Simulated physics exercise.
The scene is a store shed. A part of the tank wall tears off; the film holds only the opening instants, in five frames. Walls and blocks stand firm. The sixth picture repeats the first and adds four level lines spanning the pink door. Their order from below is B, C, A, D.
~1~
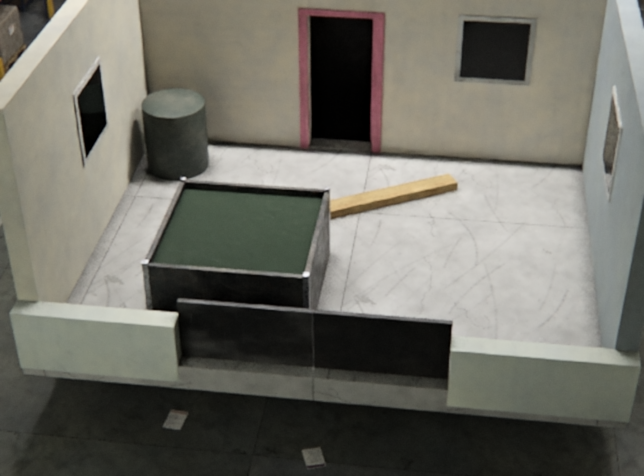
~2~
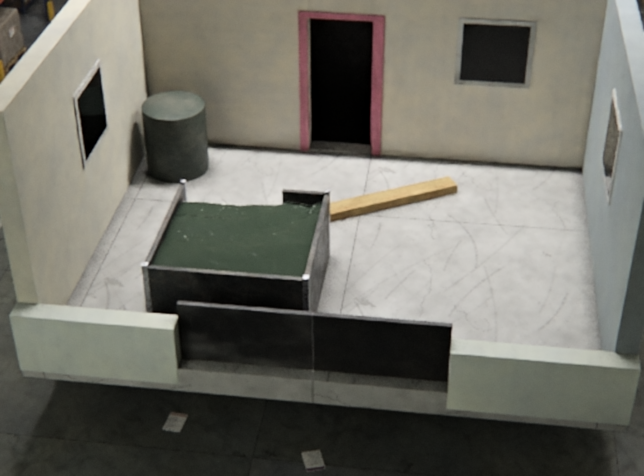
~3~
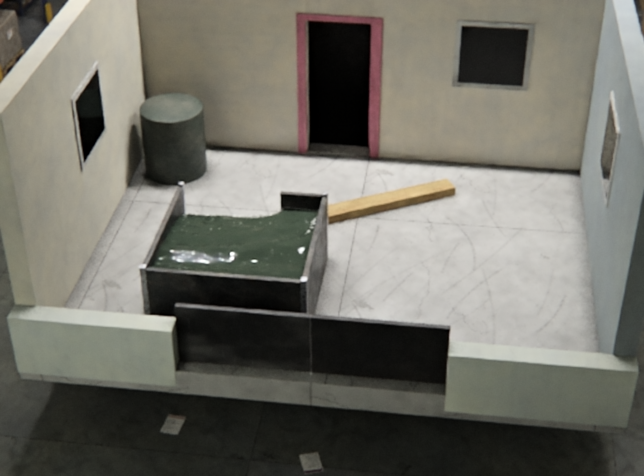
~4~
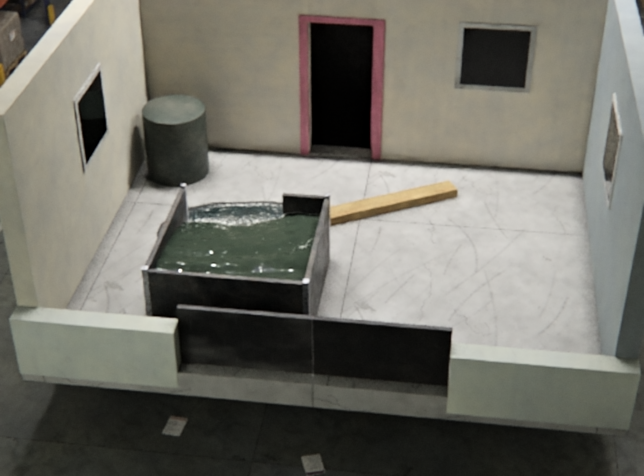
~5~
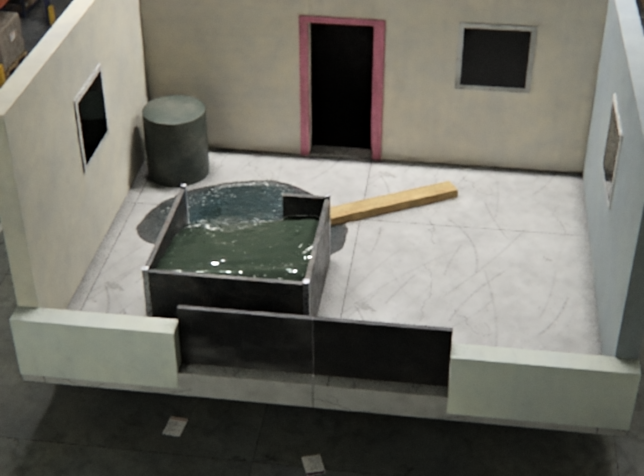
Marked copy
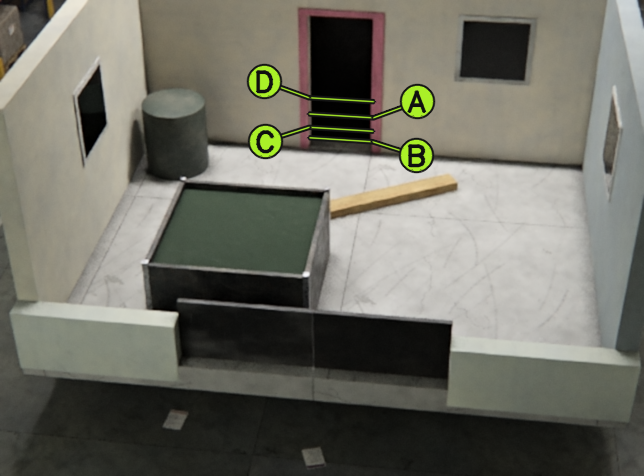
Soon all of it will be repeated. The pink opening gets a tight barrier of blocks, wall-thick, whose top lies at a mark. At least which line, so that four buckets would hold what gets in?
It is C.
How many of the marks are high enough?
Three of the four.
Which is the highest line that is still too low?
It is B.
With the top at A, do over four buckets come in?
No, that is safe.
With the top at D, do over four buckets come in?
No, not at all.
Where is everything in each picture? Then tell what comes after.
Water in the tank at rest, its middle at (241, 231); foot of the pink doorway at (340, 149); shut gate at (314, 320), in the first frame.
Water covers 1 % of the ground, its front hidden from here, in the second frame.
Water covers 4 % of the ground, its front hidden from here, in the third frame.
Water covers 8 % of the ground, its front hidden from here, in the fourth frame.
In the fifth frame, 14 % of the ground under water, visible out to (271, 183).
In lime, A at (341, 115); B at (340, 139); C at (341, 129); D at (341, 99); from the bottom up B, C, A, D.
With A, nothing gets over.
With B, about 11 bucketfuls get in.
With C, a splash gets over, under a bucket.
With D, nothing gets over.
